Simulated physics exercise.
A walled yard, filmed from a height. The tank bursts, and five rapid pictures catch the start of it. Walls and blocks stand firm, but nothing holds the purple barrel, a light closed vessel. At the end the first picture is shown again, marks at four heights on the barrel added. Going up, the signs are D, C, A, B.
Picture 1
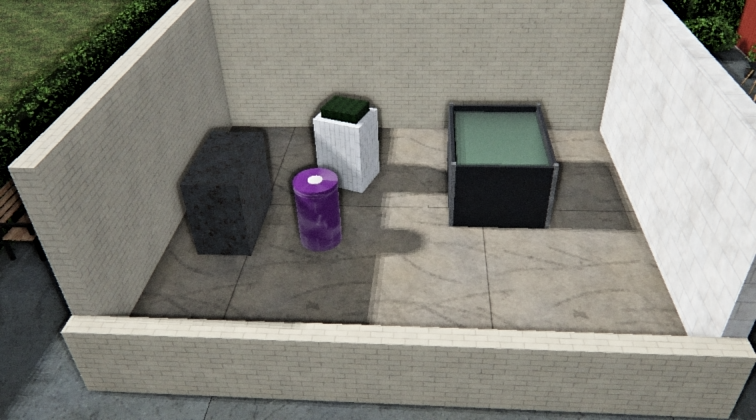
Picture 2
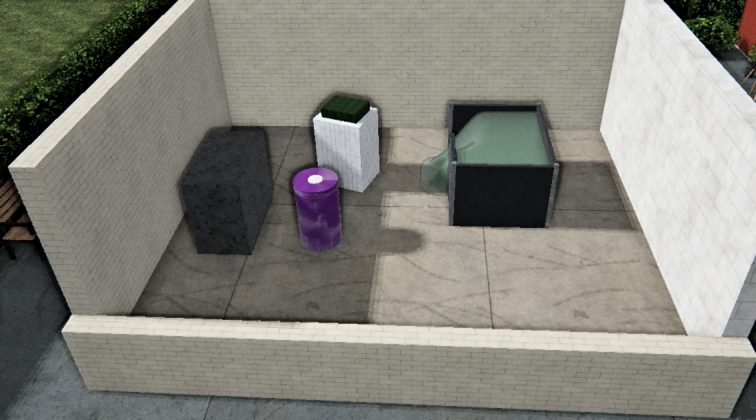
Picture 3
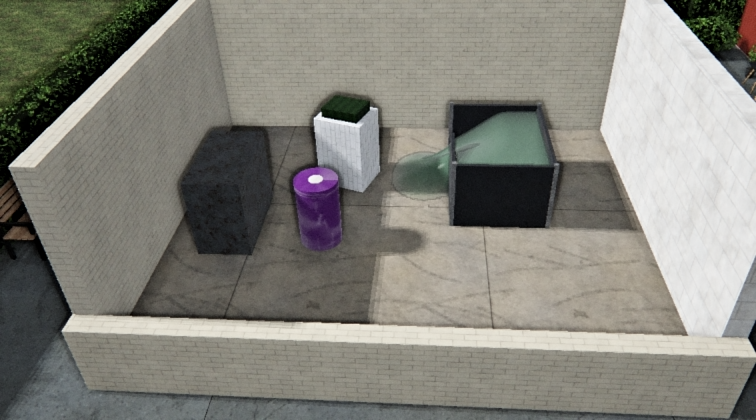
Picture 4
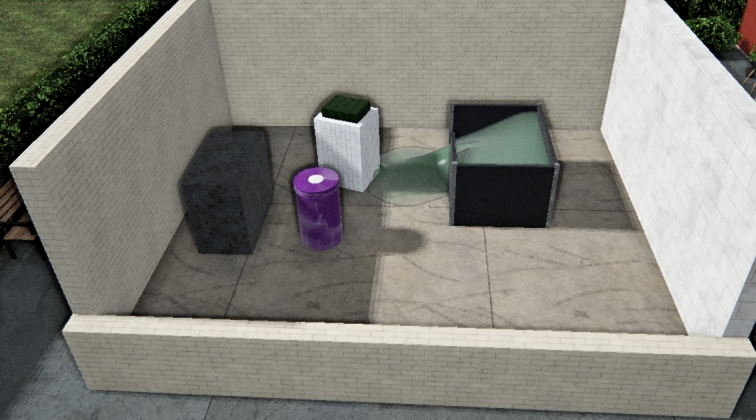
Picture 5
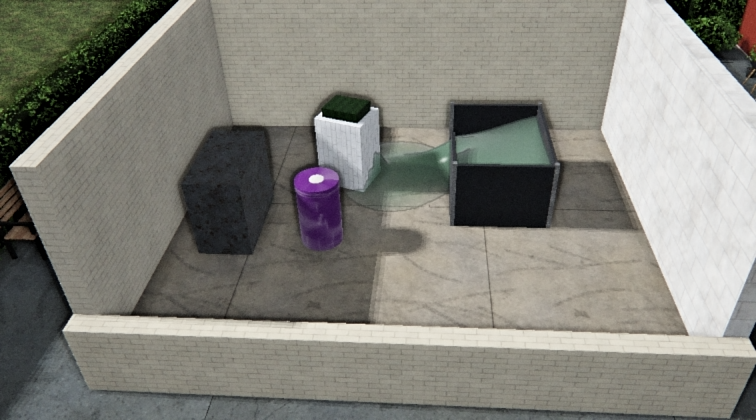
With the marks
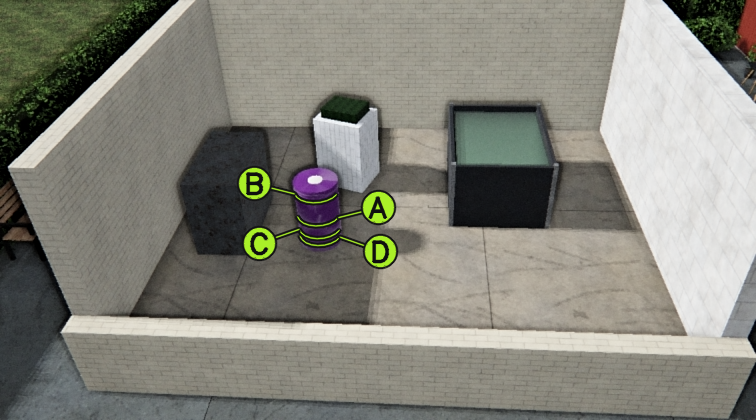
In the video, greenish water pours out of the left side of a dark open tank in a walled yard, spreading left across the paving toward a white planter and purple barrel while the level inside the tank drops.
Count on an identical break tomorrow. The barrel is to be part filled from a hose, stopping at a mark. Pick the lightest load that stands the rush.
The answer is mark C.
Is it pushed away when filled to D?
Yes.
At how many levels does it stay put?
Three of the four.
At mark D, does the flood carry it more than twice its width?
No, it does not.
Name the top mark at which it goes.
That is mark D.
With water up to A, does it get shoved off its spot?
No, not at all.
In lime, A at (315, 225); B at (313, 202); C at (317, 238); D at (317, 245); from the bottom up D, C, A, B.
With A, it does not move.
With B, it does not move.
With C, it does not move.
With D, it is pushed about its own width away.
